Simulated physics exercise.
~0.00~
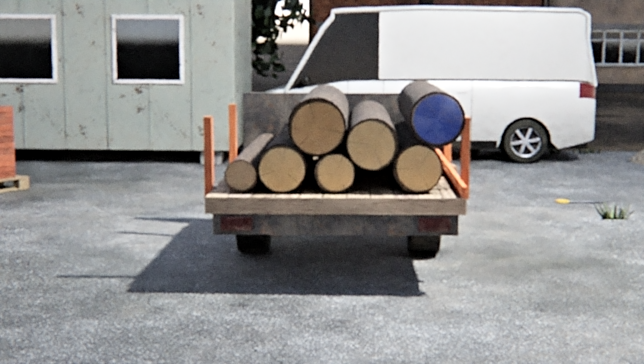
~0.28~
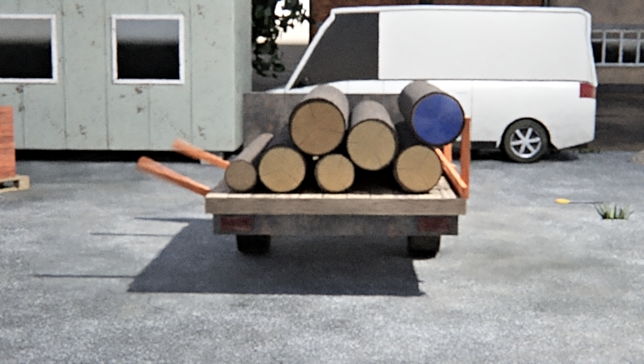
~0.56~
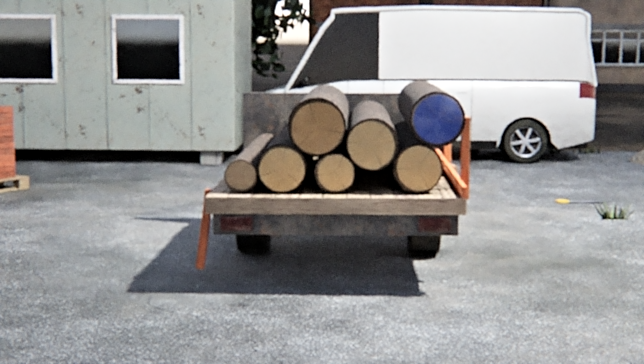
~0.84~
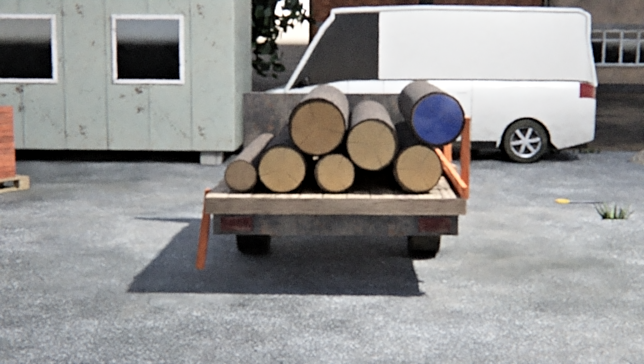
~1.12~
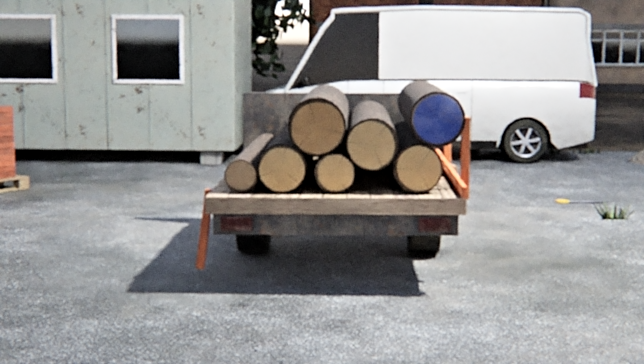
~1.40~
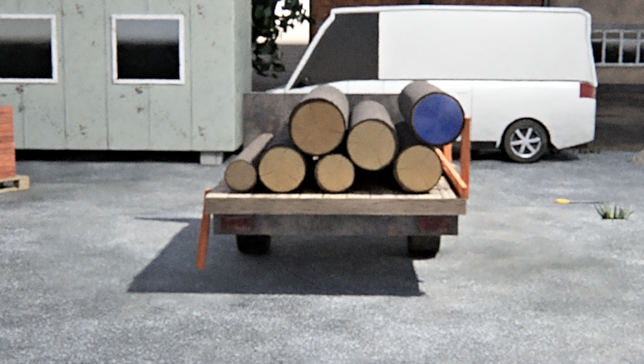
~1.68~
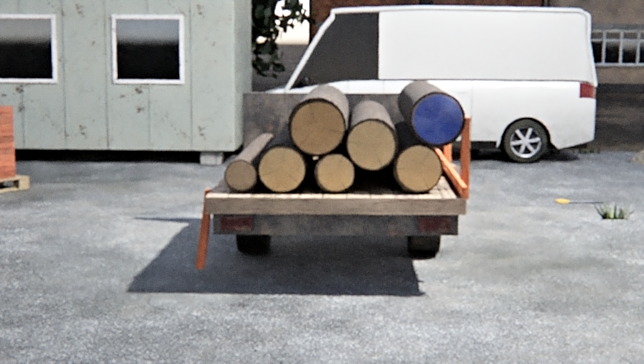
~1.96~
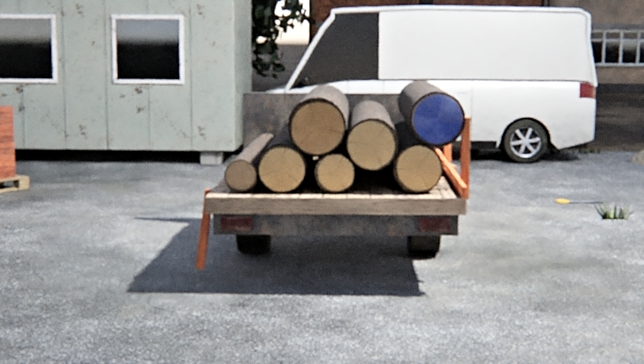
Orange posts on the left of a parked trailer swinging down, while the stacked logs, including the blue-ended one, stay put.
